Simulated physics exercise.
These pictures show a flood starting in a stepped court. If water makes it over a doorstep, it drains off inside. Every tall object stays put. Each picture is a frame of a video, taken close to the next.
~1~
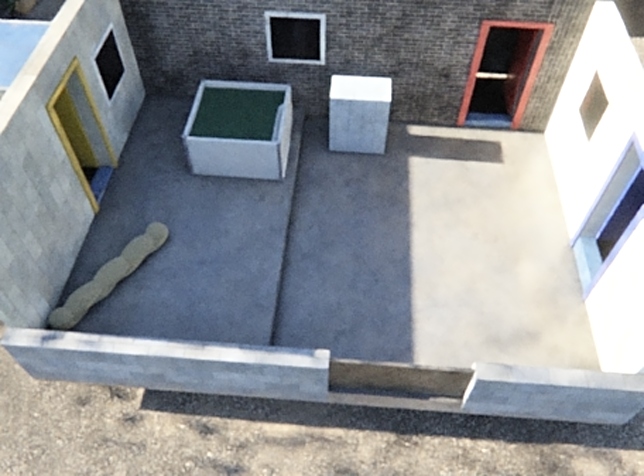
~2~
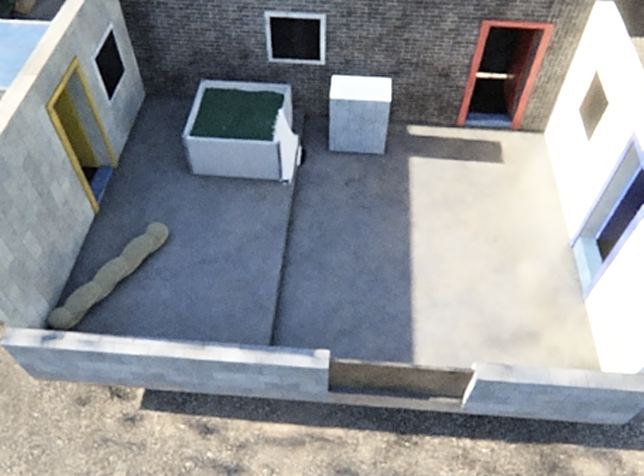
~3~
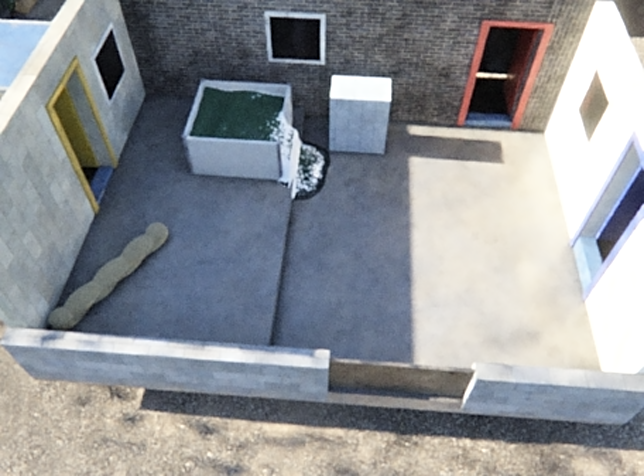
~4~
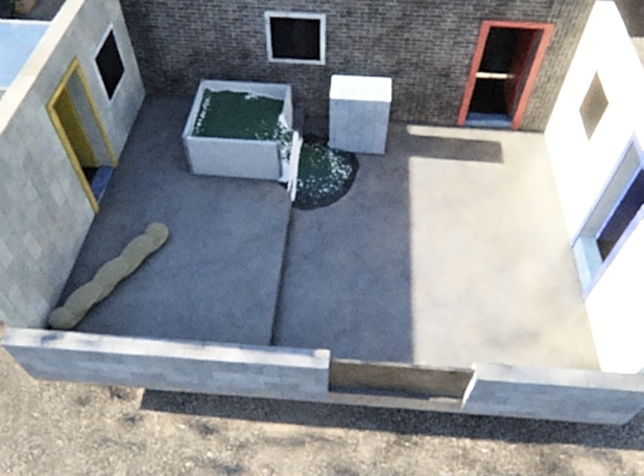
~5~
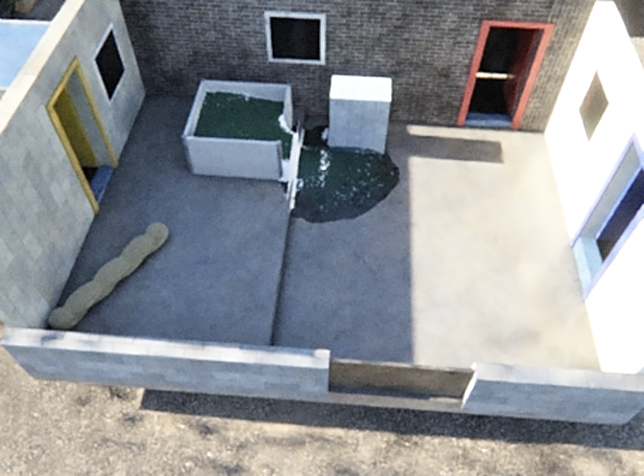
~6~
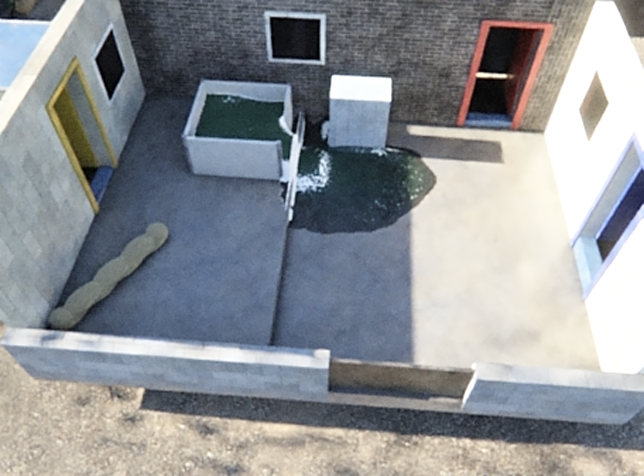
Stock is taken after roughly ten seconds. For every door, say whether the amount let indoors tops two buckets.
The yellow door stays at two buckets or less; the blue door stays at two buckets or less; the red door stays at two buckets or less.
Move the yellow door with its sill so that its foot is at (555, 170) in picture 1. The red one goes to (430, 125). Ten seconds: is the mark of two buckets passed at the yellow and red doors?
Result - the yellow door exceeds the limit while the red door stays within limits.
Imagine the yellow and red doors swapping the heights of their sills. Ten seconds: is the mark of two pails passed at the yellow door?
I'd say yellow copes.
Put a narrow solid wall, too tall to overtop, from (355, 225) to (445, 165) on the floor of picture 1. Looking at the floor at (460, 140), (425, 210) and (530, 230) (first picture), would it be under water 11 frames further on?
Taking the points in order - wetted, unwetted, unwetted.
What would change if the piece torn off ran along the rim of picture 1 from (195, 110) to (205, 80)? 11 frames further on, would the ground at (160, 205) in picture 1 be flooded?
Soaked.
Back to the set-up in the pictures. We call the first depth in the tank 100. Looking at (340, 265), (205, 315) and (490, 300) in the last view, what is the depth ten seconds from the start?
Readings in sequence: 10, 0, 8 percent.
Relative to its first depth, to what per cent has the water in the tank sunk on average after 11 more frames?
Estimate: Close to 34 %.
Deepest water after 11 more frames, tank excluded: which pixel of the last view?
Roughly (560, 213).
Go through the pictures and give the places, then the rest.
The first picture shows the tank at (240, 114) is whole and still.
In the second picture, water pours out at (282, 147) and has run to (291, 179).
In the third picture, water pours out at (283, 148) and has run to (323, 152).
In the fourth picture, the front is at (352, 161), out from the gap at (283, 148).
In the fifth picture, water pours out at (283, 149) and has run to (392, 181).
In the sixth picture, the front is at (430, 181), out from the gap at (283, 149).
A moment on, water covers 35 % of the floor; the yellow door not reached, the blue door not reached, the red door not reached.
Next, water covers 45 % of the floor; the yellow door not reached, the blue door wet at the sill, nothing in, the red door wet at the sill, nothing in.
Then, water covers 45 % of the floor; the yellow door not reached, the blue door wet at the sill, nothing in, the red door wet at the sill, nothing in.
Later, water covers 60 % of the floor; the yellow door not reached, the blue door wet at the sill, nothing in, the red door under two buckets in.
In the end, water covers 65 % of the floor; the yellow door not reached, the blue door wet at the sill, nothing in, the red door under two buckets in.
